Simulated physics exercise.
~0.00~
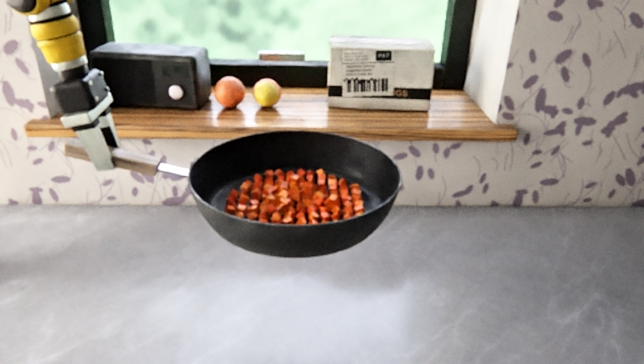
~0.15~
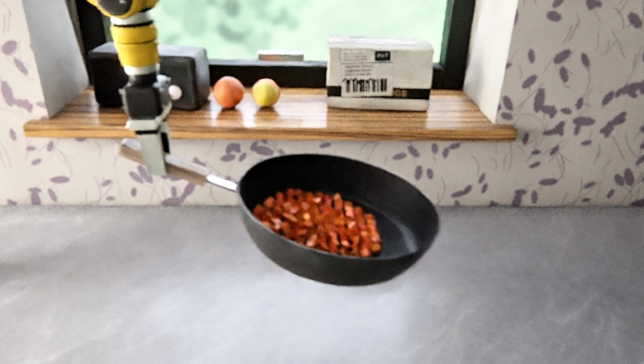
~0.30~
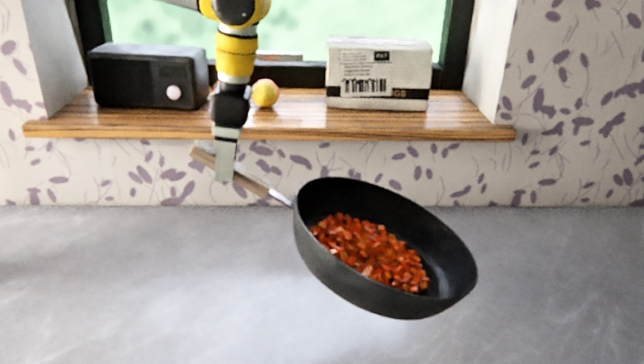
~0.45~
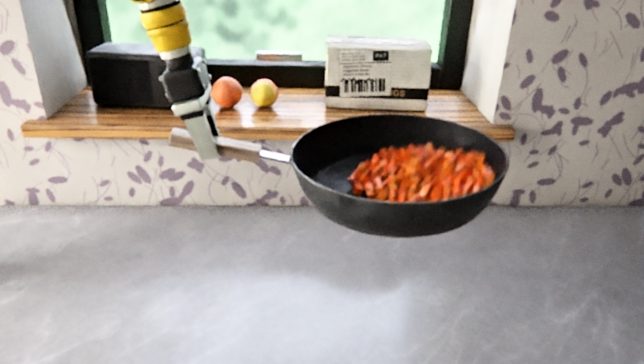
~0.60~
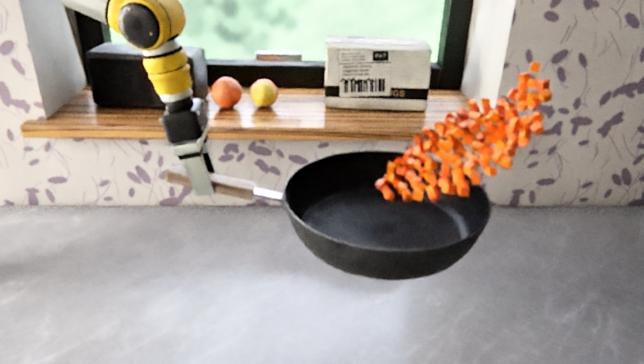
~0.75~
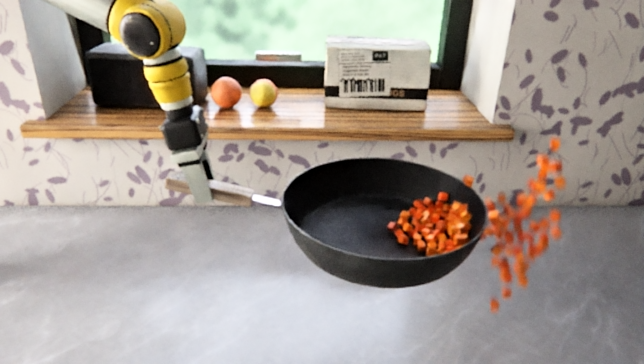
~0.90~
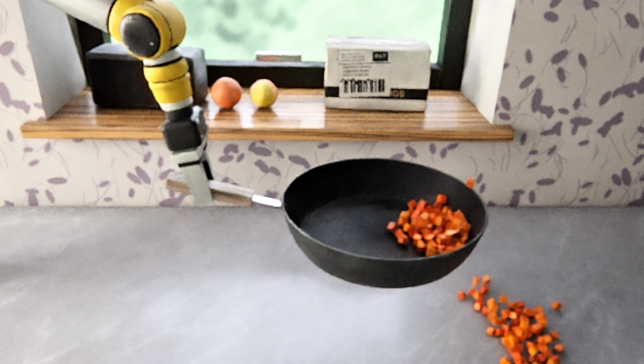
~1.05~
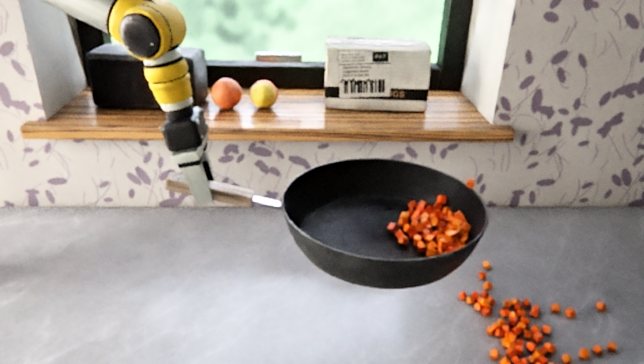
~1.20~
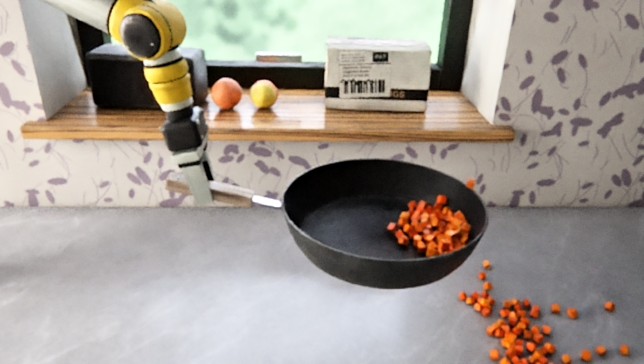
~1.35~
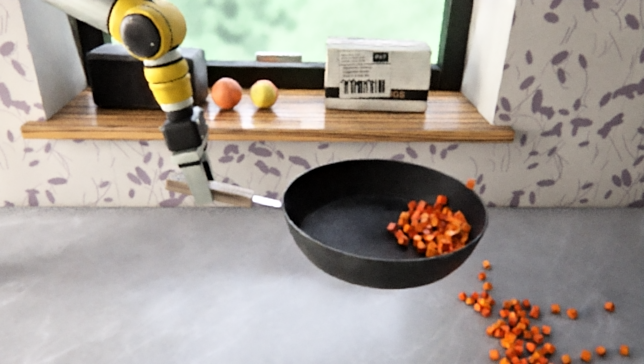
In this clip, a robot arm moves a dark frying pan of orange-red diced vegetables to the right, tips it, then jerks it up and back, flinging the pieces rightward; some land back in the pan, while many scatter on the grey counter and settle.
